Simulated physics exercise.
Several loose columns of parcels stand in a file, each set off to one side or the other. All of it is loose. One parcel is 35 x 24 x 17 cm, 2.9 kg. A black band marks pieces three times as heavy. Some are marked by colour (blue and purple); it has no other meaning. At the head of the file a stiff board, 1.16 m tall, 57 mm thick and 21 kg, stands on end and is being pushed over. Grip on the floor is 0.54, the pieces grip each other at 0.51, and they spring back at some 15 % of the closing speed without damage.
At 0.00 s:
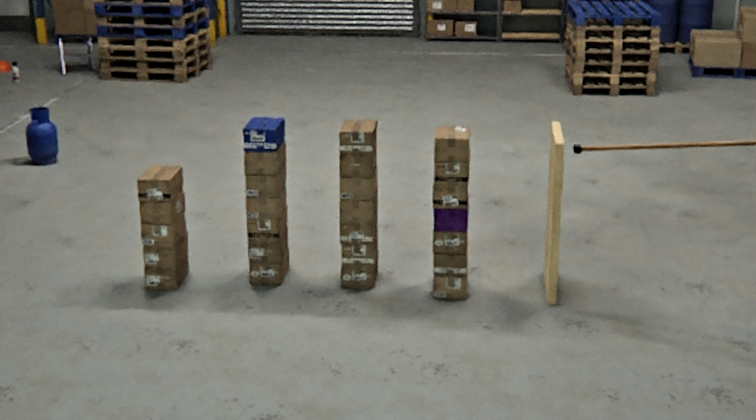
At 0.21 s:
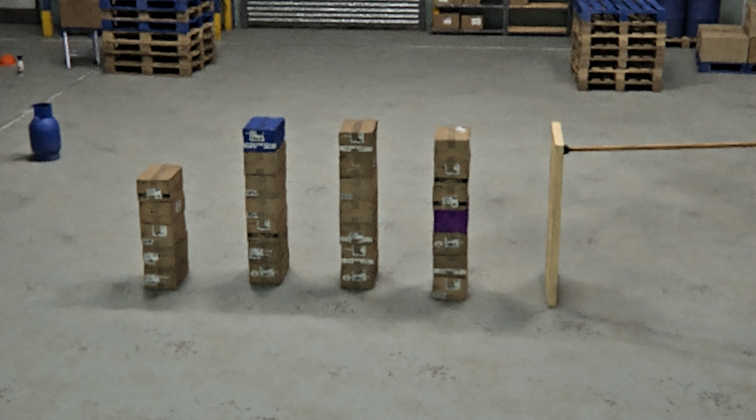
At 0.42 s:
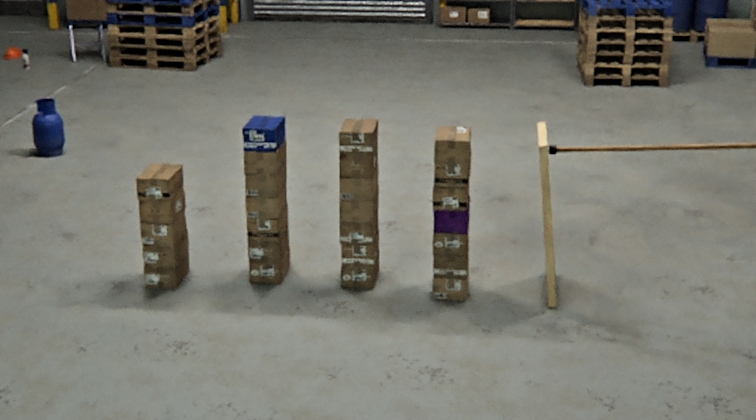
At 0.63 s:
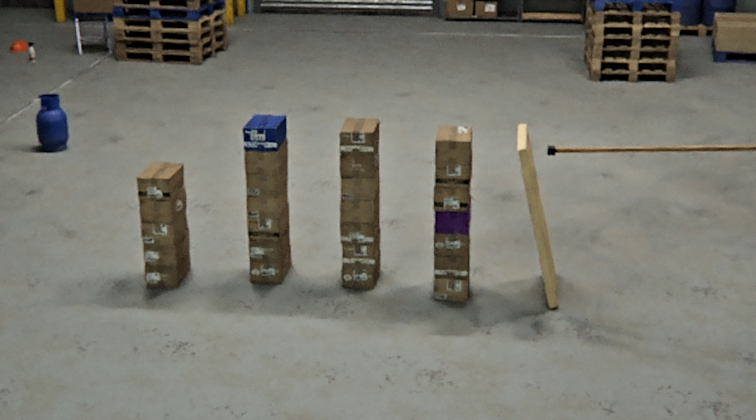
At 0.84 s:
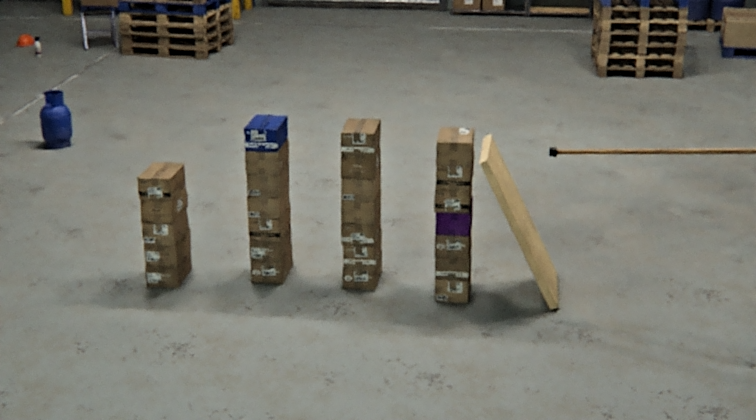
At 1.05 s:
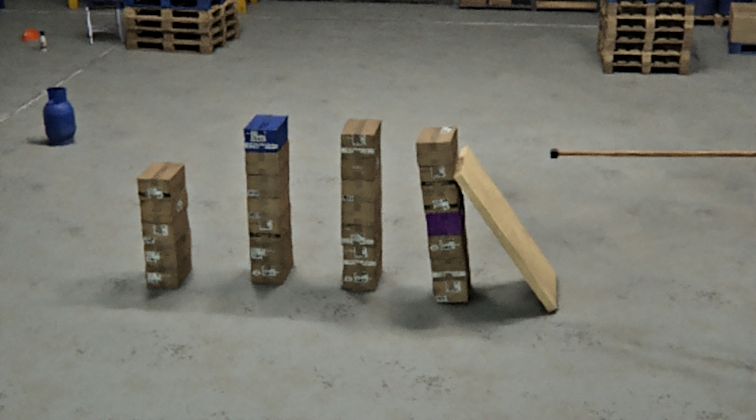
In a warehouse with a grey concrete floor, seen from slightly above, pallets and shelves stand at the back. Four loose stacks of brown parcels stand in a row, one topped in blue and the rightmost holding a purple one, with an upright wooden board at right. As the camera shifts slightly, a pole pushes the board and stops; the board tips left into the nearest stack, which leans left.
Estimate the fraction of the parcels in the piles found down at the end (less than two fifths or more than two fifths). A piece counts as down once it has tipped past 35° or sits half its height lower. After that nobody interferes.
Ending down: Over two fifths.
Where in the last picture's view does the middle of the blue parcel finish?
At about (32, 240).
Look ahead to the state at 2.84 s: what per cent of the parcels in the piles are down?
By then 95 per cent.
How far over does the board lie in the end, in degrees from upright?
About 70°.
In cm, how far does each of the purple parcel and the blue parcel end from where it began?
Moved: Purple 120, blue 220.
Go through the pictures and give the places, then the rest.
In the first frame (we follow the side turned to the camera; the camera moves round a little), pole end (579, 150) 9 cm short, board 0° from upright; blue parcel (260, 141); purple parcel (451, 221); no other piece has moved.
In the second frame, pole end (566, 151) 4 mm in, board 0° from upright; blue parcel (259, 141).
In the third frame, pole end (554, 151) 9 cm in, board 6° from upright; purple parcel (451, 222); no other piece has moved.
In the fourth frame, pole end (552, 152) 11 cm in, stopped, board 13° from upright; purple parcel (451, 223); no other piece has moved.
In the fifth frame, pole end (554, 154) 11 cm in, stopped, board 26° from upright; purple parcel (452, 224); no other piece has moved.
In the sixth frame, pole end (555, 155) 11 cm in, stopped, board 35° from upright; purple parcel (443, 225) tipped 6°; blue parcel (261, 141); steepest lean 6°, the parcel at (437, 178); 7 stirred so far.
Around 1.60 s, board 67° from upright; 7 of the 26 parcels down; purple parcel tipped 35°, 13 cm lower.
Around 2.20 s, board 72° from upright; 15 of the 26 parcels down; purple parcel tipped 71°, 27 cm lower; blue parcel tipped 28°, 11 cm lower.
Around 2.84 s, board 72° from upright; 25 of the 26 parcels down; purple parcel upside down; blue parcel tipped 62°, 87 cm lower.
Finally (4.2 s), board 72° from upright; 25 of the 26 parcels down; blue parcel upside down; purple parcel upside down. That is 96 per cent. Seen by the last camera, middles, blue parcel near (32, 240), purple parcel near (302, 298).
